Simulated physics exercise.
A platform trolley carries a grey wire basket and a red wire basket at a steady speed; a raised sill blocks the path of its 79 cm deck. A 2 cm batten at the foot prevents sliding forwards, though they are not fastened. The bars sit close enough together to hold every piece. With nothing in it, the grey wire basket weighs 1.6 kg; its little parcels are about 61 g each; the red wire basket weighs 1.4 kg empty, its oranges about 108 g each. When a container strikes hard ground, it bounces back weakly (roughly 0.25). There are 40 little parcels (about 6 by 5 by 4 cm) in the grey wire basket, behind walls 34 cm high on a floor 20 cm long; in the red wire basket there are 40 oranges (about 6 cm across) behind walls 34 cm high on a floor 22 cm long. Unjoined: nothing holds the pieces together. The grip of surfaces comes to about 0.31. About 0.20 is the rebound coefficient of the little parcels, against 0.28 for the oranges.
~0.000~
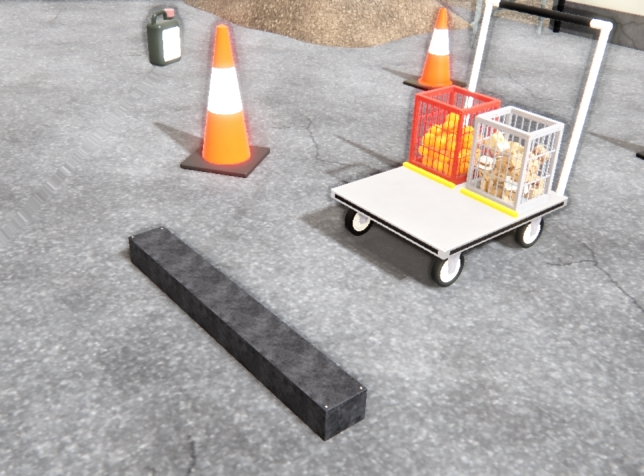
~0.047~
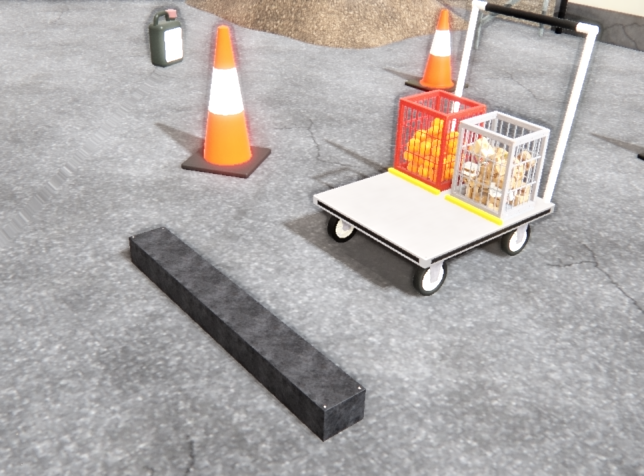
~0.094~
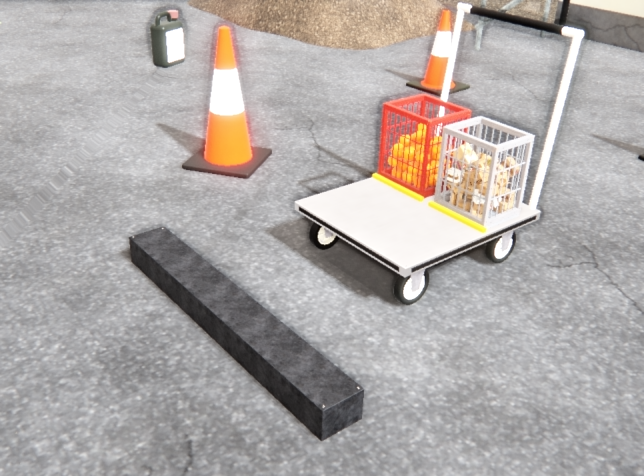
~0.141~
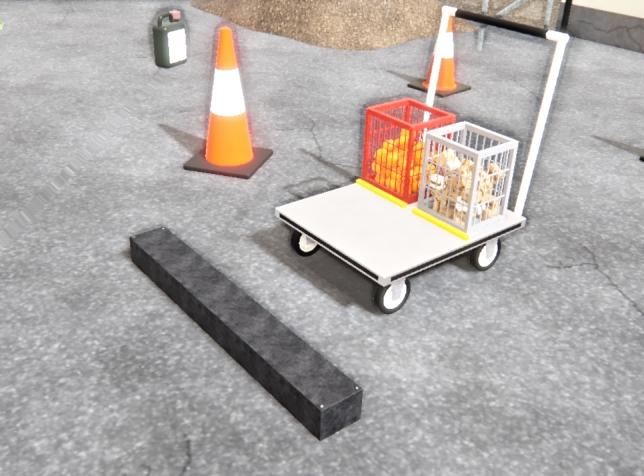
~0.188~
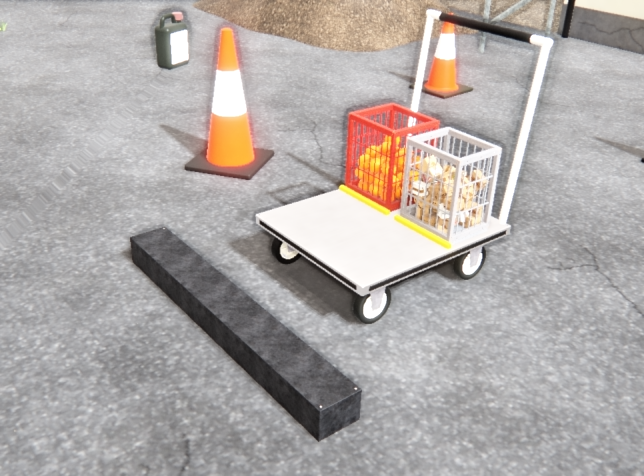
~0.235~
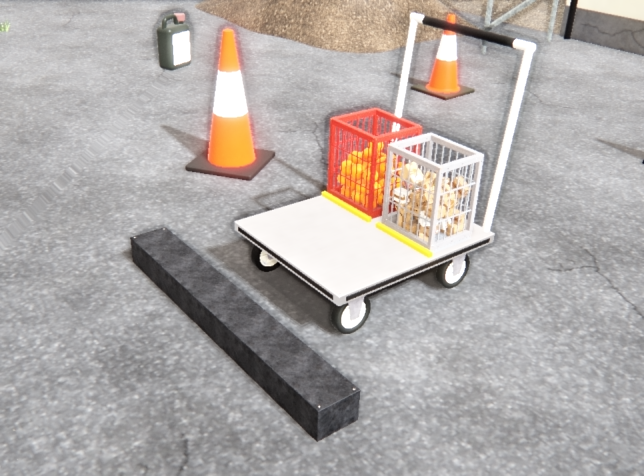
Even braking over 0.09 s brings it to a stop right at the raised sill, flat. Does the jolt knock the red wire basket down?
My guess is it does not go down.
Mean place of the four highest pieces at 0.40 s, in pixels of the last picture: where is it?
Their centre sits close to pixel (365, 180).
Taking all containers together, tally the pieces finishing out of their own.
It comes to some 8 pieces.
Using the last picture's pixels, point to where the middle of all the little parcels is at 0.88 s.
Centre approx. (334, 249).
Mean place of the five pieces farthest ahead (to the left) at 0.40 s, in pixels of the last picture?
I'd put them at about (363, 203).
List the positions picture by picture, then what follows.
In the first picture (each is followed by its nearest rim corner in this view; the camera moves round a little), red wire basket, (464, 110); grey wire basket, (531, 134); 69 cm short of the stop; none out.
In the second picture, red wire basket, (448, 115); grey wire basket, (515, 140); 59 cm short of the stop.
In the third picture, red wire basket, (431, 120); grey wire basket, (498, 146); 49 cm short of the stop.
In the fourth picture, red wire basket, (414, 126); grey wire basket, (480, 152); 39 cm short of the stop.
In the fifth picture, red wire basket, (396, 131); grey wire basket, (461, 159); 29 cm short of the stop.
In the sixth picture, red wire basket, (377, 137); grey wire basket, (442, 166); 19 cm short of the stop; none out.
After 0.28 s, the jolt starts.
After 0.40 s, the grey wire basket leans 19° with 0 of 40 out and the red wire basket leans 13° with 0 of 40 out.
After 0.58 s, the grey wire basket leans 62° with 0 of 40 out and the red wire basket leans 19° with 0 of 40 out.
After 0.88 s, the grey wire basket is down with 2 of 40 out and the red wire basket is upright with 0 of 40 out.
Outcome (at 1.32 s), the grey wire basket is down with 7 of 40 out and the red wire basket is upright with 0 of 40 out. Greatest lean of the red wire basket, 21°.
